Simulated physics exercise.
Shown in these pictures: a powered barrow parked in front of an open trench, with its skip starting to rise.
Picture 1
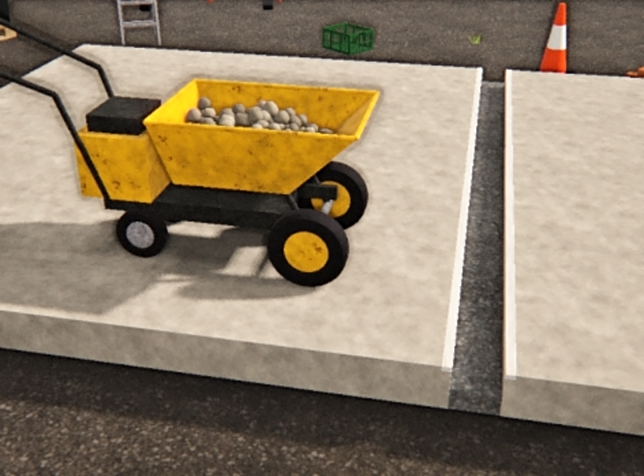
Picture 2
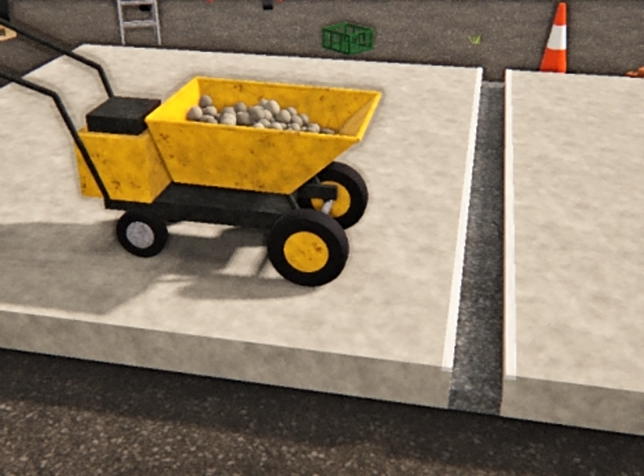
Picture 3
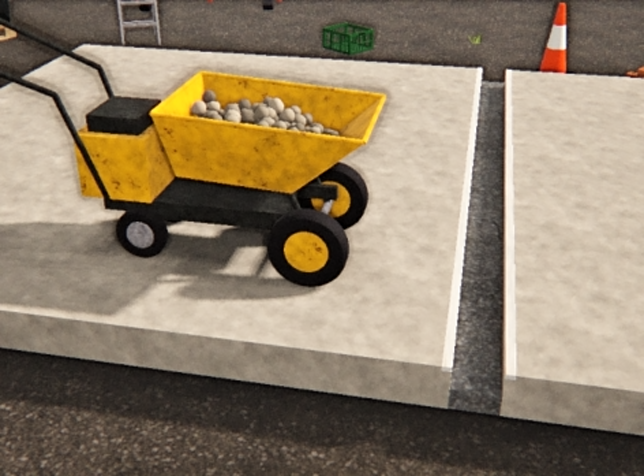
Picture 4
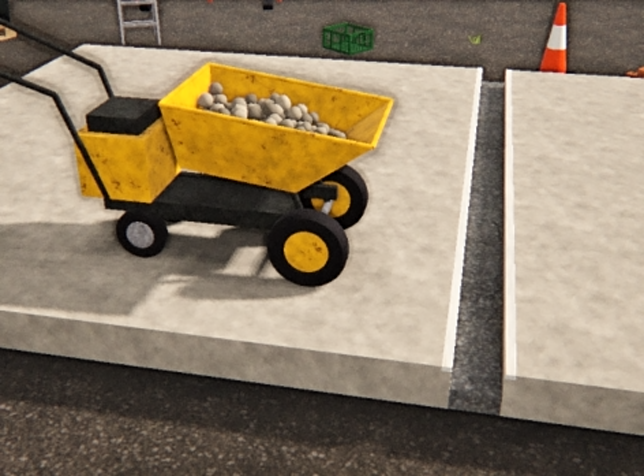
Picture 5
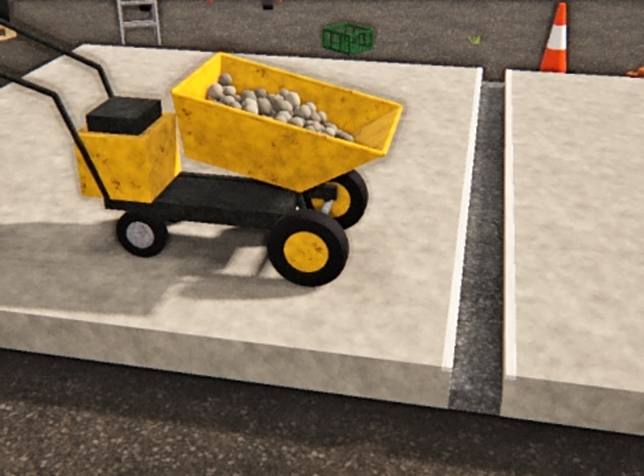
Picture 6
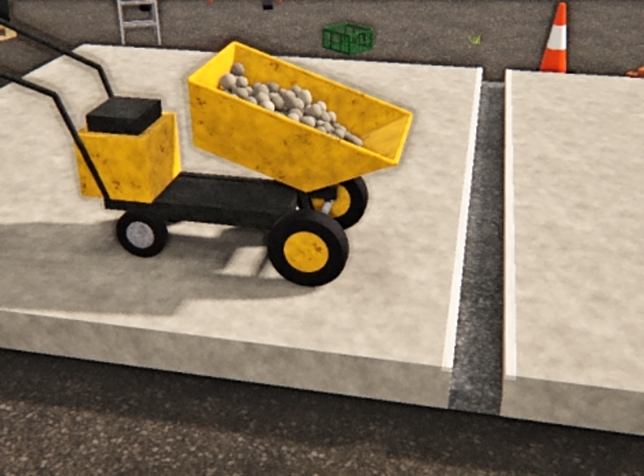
At the start, a yellow powered barrow holding grey pebbles in its level skip stands on a pale slab, left of a narrow trench. The skip tilts barely, then gradually more, its rear rising and its front lip dipping rightward, until it is clearly tipped, pebbles still inside and wheels unmoved.
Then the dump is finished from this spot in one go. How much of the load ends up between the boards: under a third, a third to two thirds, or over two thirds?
Between one third and two-thirds.
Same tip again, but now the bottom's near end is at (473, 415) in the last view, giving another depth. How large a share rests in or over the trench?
It works out to some 80 percent.
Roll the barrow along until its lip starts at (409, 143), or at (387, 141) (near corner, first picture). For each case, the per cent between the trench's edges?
20 % then 50 %.
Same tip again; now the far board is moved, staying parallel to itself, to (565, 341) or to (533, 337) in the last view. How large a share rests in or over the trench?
Roughly 90 per cent, then roughly 80 per cent.
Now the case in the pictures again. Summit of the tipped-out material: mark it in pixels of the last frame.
The topmost point rests at roughly pixel (464, 259) in the last view.
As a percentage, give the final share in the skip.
Estimate: 5 %, roughly.
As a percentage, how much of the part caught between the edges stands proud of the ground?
Roughly 35 percent.
Shortly afterwards, skip tipped steeply; the whole lot in the skip.
Next, skip tipped steeply; near two thirds in the skip; only a few short of the trench; near a third in or heaped over the trench; only a few beyond it; a little falling.
Some moments later, skip tipped right over; a little in the skip; a little short of the trench; near half in or heaped over the trench; near a quarter beyond it.
In the end, skip tipped right over; a little in the skip; a little short of the trench; near two thirds in or heaped over the trench; near a quarter beyond it.
